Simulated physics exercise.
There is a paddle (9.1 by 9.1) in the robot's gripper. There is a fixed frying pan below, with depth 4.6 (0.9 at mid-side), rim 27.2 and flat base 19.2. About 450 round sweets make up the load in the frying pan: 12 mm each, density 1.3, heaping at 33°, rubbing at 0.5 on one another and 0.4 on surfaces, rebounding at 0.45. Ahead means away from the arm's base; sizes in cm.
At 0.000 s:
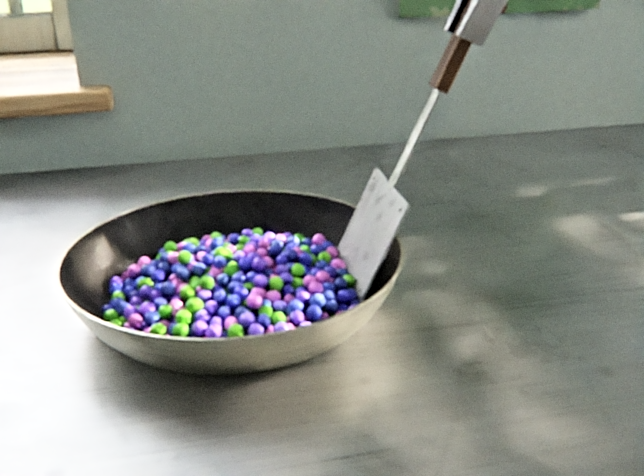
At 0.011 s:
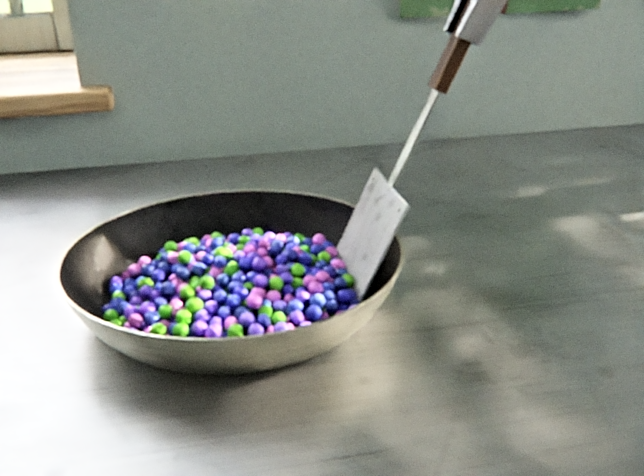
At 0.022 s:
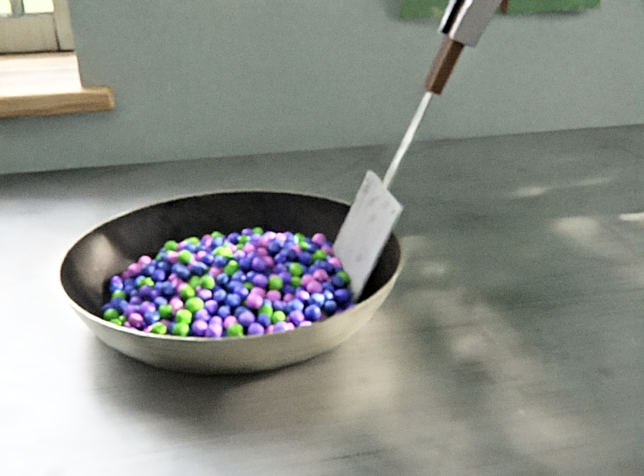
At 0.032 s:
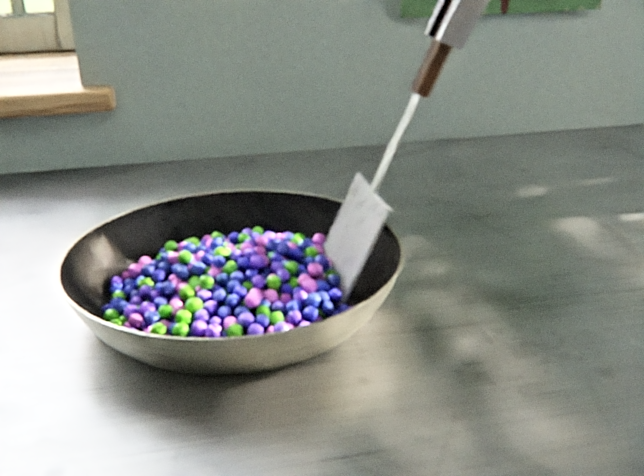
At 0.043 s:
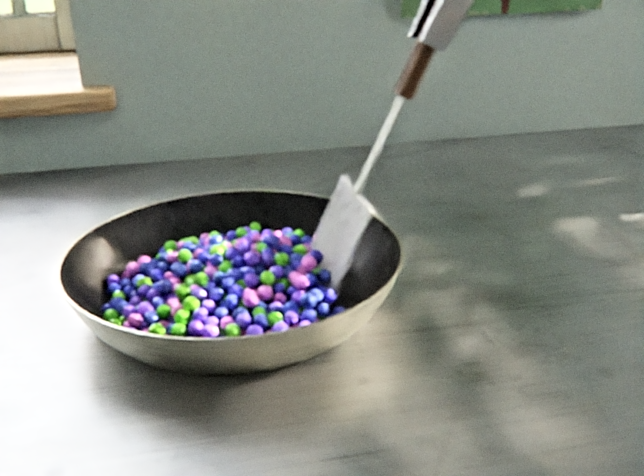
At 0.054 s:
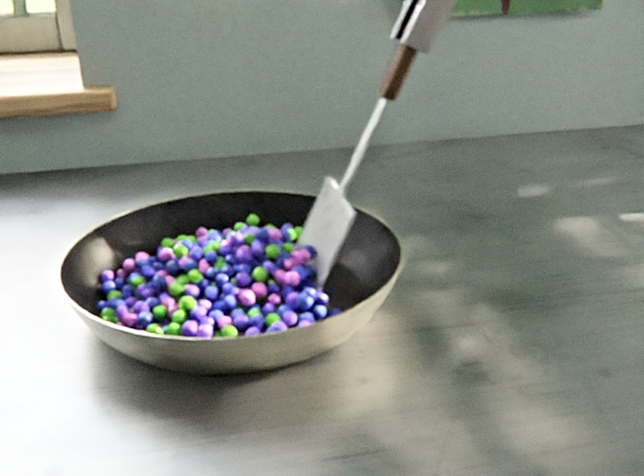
Robot-held paddle sliding left through blue, purple, pink and green round sweets in a frying pan, bunching them up slightly.
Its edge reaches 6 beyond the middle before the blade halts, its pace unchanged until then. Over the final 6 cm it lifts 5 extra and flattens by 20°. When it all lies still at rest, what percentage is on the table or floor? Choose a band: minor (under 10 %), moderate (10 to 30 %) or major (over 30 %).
Moderate.
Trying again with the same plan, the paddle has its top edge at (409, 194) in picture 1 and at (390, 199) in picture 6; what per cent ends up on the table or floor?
Near 0 in a hundred.
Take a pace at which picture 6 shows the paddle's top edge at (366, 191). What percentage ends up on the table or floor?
Share: Roughly 0 %.
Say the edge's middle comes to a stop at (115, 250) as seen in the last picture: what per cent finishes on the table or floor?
About 25 per cent.
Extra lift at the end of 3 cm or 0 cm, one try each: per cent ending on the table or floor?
It works out to some 15 per cent for the first setting and some 5 per cent for the second.
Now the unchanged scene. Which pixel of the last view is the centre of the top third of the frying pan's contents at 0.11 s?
It is centred at roughly (200, 265).
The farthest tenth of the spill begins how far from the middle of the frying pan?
Roughly 85 cm.
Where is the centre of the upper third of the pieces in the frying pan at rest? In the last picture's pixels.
Centre: Roughly (130, 287).
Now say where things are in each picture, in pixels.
In the first frame, paddle top edge at (392, 185), sloping 65°; upper third of the load around (240, 274), from x 110 to 355, top at y 235; 448 in the frying pan.
In the second frame, paddle top edge at (391, 186), sloping 65°; upper third of the load around (240, 274), from x 110 to 355, top at y 235.
In the third frame, paddle top edge at (385, 187), sloping 65°; upper third of the load around (245, 272), from x 110 to 355, top at y 235.
In the fourth frame, paddle top edge at (373, 190), sloping 65°; upper third of the load around (247, 270), from x 110 to 350, top at y 235.
In the fifth frame, paddle top edge at (357, 192), sloping 65°; upper third of the load around (247, 269), from x 110 to 350, top at y 230.
In the sixth frame, paddle top edge at (341, 193), sloping 65°; upper third of the load around (242, 269), from x 105 to 350, top at y 220; 448 in the frying pan.
After 0.08 s, sloping 65°, highest piece 6 above the table; 448 in the frying pan.
After 0.11 s, sloping 59°, highest piece 8 above the table; 448 in the frying pan.
After 0.32 s, sloping 45°, highest piece 8 above the table; 386 in the frying pan, 57 on the table or floor, 5 on the blade or in flight.
After 1.37 s, sloping 45°, highest piece 4 above the table; 385 in the frying pan, 63 on the table or floor.
At rest, 385 in the frying pan, 63 on the table or floor. That is 14 % on the table or floor.
